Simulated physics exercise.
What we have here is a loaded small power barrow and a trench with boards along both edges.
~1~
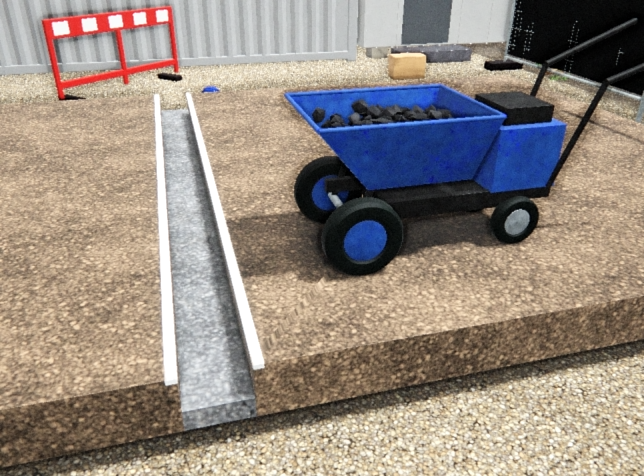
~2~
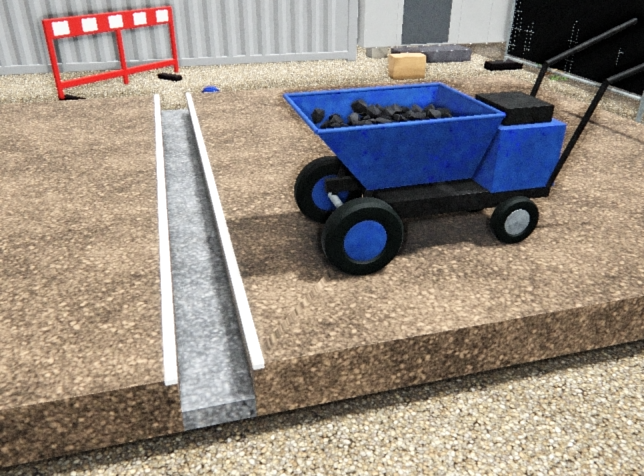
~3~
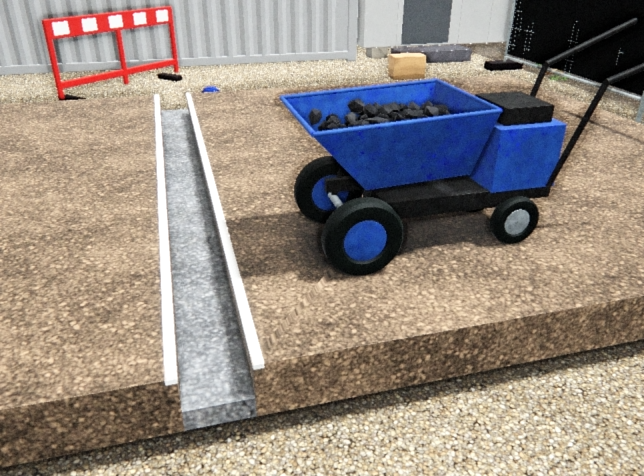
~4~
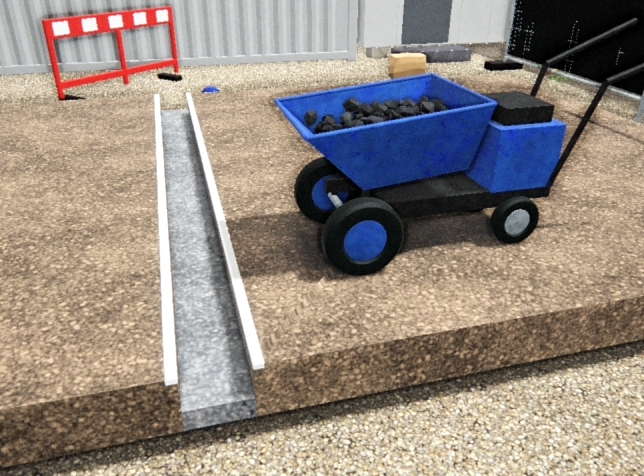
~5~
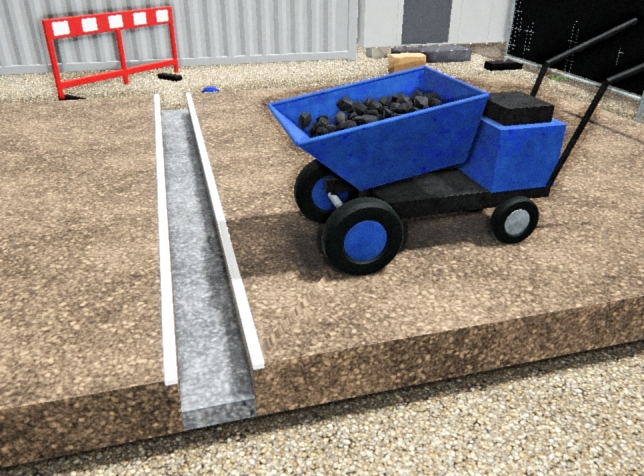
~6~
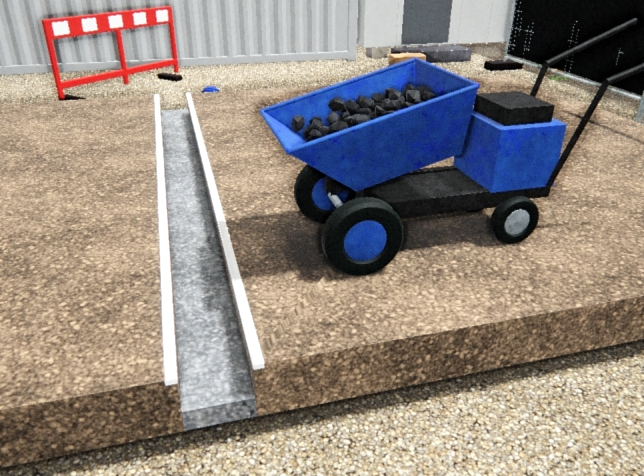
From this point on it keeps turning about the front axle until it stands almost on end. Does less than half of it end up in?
No, over half goes in.
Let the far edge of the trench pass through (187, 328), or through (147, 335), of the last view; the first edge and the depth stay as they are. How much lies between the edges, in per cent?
The first try comes to close to 70 per cent, the next to 90 per cent.
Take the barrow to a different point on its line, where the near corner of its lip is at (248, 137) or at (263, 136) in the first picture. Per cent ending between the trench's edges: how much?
You'd see around 10 per cent the first time and around 30 per cent the second.
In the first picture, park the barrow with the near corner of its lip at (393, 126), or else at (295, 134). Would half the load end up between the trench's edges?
With the lip at the first place the share is short of one half; at the second place it is beyond one half.
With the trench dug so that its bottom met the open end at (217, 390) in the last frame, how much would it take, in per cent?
Around 70 percent.
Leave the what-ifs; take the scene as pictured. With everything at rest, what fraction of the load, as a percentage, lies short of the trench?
About 0 %.
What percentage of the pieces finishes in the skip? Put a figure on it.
Share in the skip: Around 5 %.
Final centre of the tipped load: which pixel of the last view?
Roughly at pixel (201, 275).
Soon after the last picture, skip tipped steeply; all in the skip.
A little later, skip tipped right over; most in the skip; a stray few short of the trench; a small part in or heaped over the trench; a stray few falling.
Later still, skip tipped right over; a small part in the skip; a stray few short of the trench; most in or heaped over the trench; a small part beyond it.
At rest, skip tipped right over; a small part in the skip; a stray few short of the trench; most in or heaped over the trench; a small part beyond it.
